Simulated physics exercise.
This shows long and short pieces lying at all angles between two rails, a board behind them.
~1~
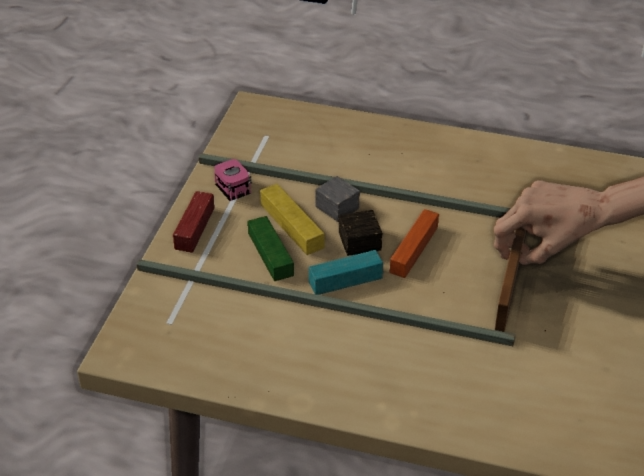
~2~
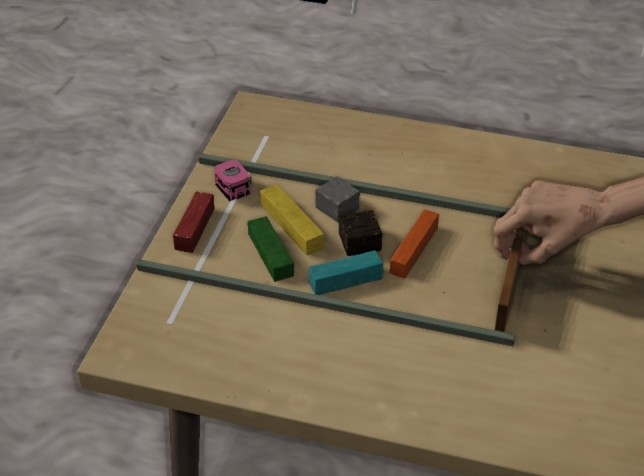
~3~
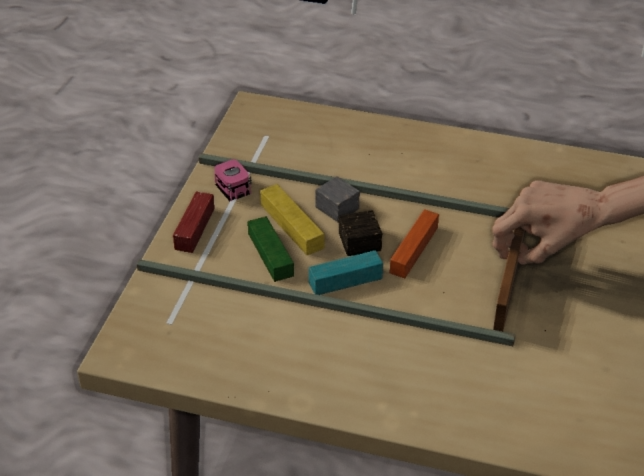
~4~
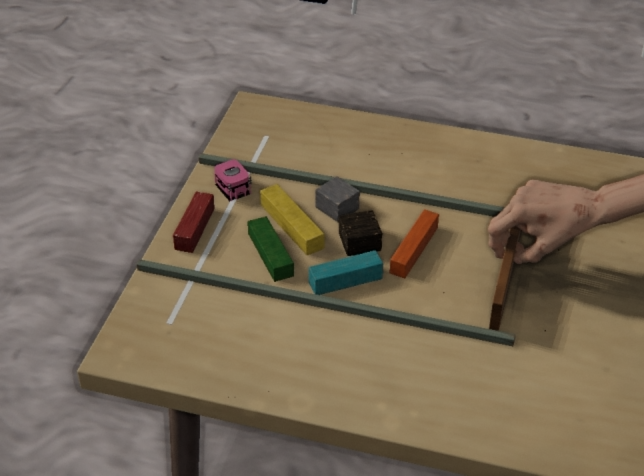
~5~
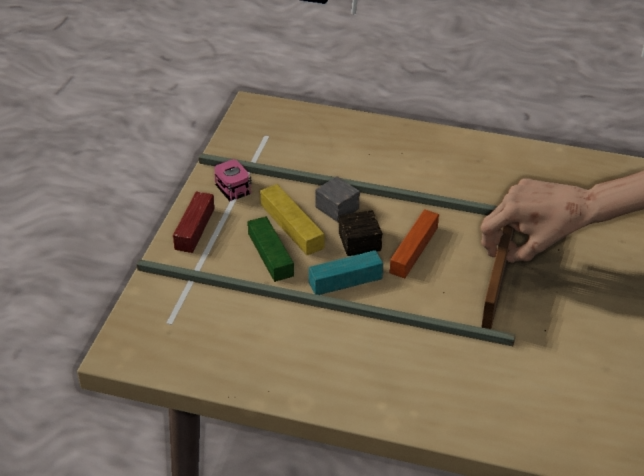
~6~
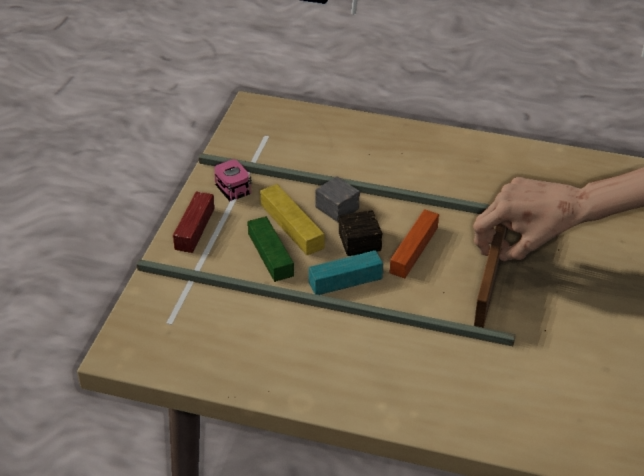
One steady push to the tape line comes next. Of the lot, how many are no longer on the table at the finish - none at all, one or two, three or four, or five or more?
By the finish, three or four are off it.
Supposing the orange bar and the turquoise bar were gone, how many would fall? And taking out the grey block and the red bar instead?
The first try gives 1, the second gives 2.
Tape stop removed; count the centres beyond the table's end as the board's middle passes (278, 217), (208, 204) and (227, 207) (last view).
0, 4 and 4.
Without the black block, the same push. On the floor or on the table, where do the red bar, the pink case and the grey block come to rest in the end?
Final state: Red bar off, pink case off, grey block in place.
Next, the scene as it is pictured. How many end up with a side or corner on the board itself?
1.
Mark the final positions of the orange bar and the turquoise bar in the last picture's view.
About (219, 206), and the other about (165, 243).
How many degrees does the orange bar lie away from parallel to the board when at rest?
It is near 0° out of line.
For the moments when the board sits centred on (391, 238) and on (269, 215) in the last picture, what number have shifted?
Counts: 3 / 8.
Early on, none off yet; red bar at rest near (194, 222); pink case at rest near (232, 180); green bar at rest near (270, 248).
Finally, the number that fall off is three or four; lost, yellow bar, green bar, pink case and red bar.
